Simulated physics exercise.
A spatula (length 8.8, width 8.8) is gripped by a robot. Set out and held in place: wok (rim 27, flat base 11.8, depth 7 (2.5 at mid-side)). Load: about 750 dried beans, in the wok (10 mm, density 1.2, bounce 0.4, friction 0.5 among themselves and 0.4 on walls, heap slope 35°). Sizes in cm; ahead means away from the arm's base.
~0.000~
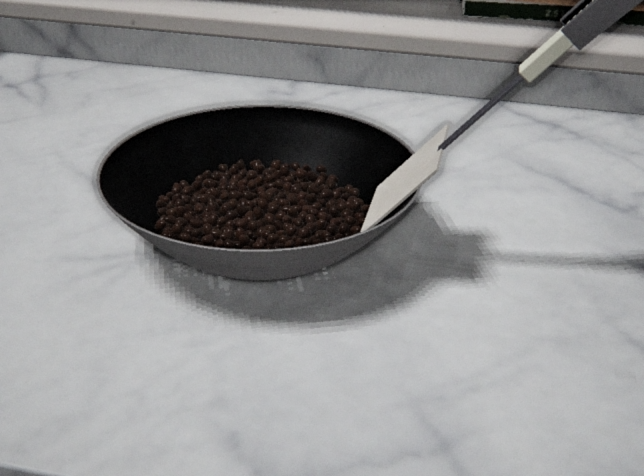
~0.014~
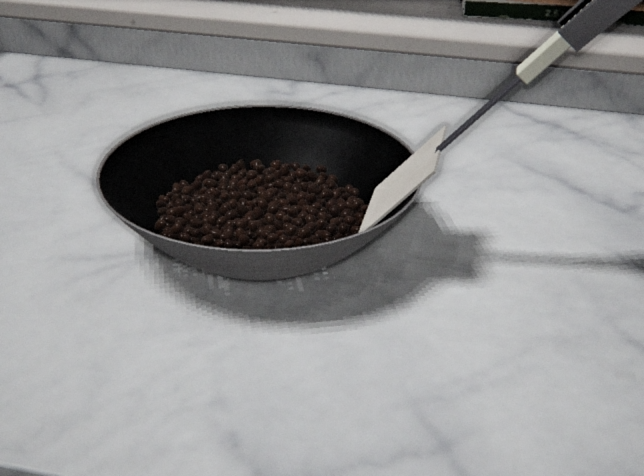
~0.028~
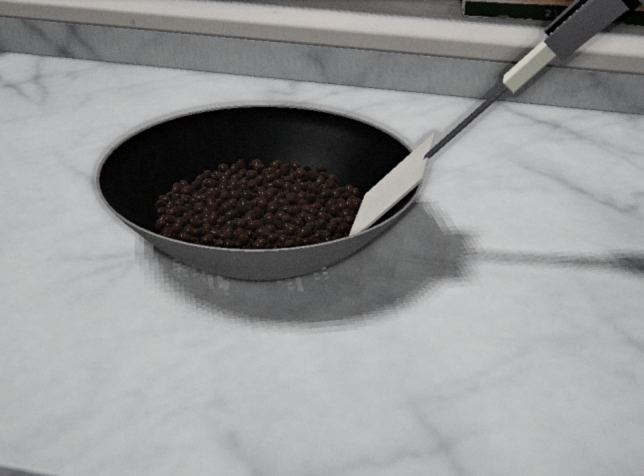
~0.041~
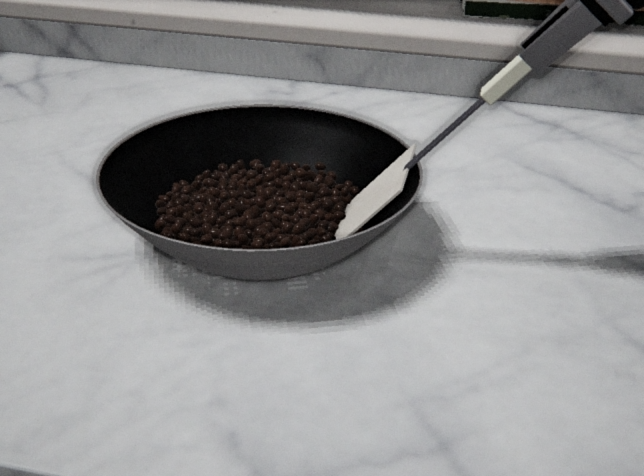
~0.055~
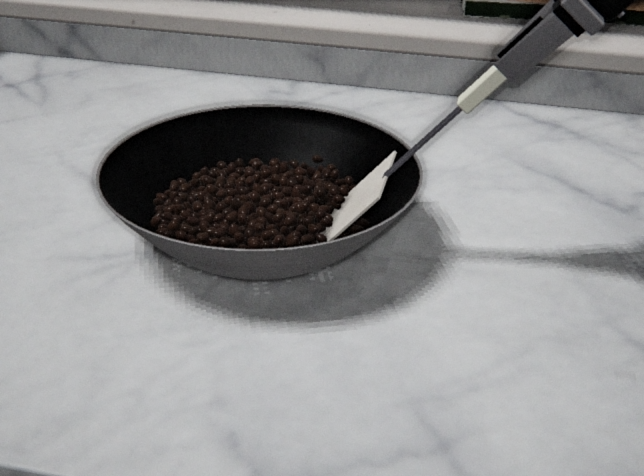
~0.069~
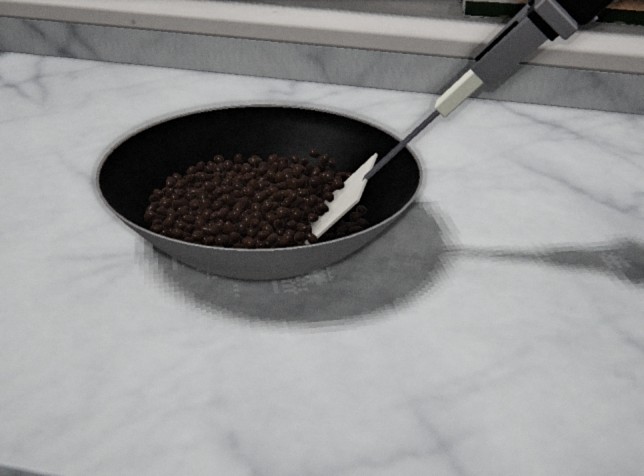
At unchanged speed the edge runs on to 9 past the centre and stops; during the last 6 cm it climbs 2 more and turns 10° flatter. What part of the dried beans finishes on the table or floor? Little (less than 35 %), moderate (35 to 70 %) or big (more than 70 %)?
Share on the table or floor: Moderate (35 to 70 %).
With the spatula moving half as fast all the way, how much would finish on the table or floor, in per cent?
Then about 30 per cent.
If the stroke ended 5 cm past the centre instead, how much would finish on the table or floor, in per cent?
Then about 5 per cent.
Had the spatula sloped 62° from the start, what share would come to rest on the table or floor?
It would be near 50 per cent.
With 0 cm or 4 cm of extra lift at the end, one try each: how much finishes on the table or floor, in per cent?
Some 45 and 40 per cent.
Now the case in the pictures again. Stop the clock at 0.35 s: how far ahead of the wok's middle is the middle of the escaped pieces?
About 24 cm.
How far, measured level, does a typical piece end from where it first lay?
Roughly 10 cm.
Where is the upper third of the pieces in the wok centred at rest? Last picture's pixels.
Near (189, 200).
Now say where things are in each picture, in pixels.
The spatula top edge at (443, 146), sloping 50°; upper third of the load around (263, 207), from x 160 to 365, top at y 165; 754 in the wok, in the first picture.
The spatula top edge at (441, 148), sloping 50°; upper third of the load around (263, 207), from x 160 to 365, top at y 165, in the second picture.
The spatula top edge at (429, 155), sloping 50°; upper third of the load around (263, 207), from x 160 to 365, top at y 165, in the third picture.
The spatula top edge at (409, 166), sloping 50°; upper third of the load around (266, 206), from x 160 to 365, top at y 165, in the fourth picture.
The spatula top edge at (388, 173), sloping 50°; upper third of the load around (265, 204), from x 155 to 365, top at y 160, in the fifth picture.
The spatula top edge at (368, 176), sloping 50°; upper third of the load around (258, 198), from x 150 to 360, top at y 155; 754 in the wok, in the sixth picture.
After 0.10 s, sloping 50°, highest piece 9 above the table; 754 in the wok.
After 0.14 s, sloping 47°, highest piece 12 above the table; 754 in the wok.
After 0.35 s, sloping 40°, highest piece 19 above the table; 399 in the wok, 61 on the table or floor, 294 on the blade or in flight.
After 1.40 s, sloping 40°, highest piece 8 above the table; 399 in the wok, 355 on the table or floor.
In the end, 399 in the wok, 355 on the table or floor. That is 47 % on the table or floor.
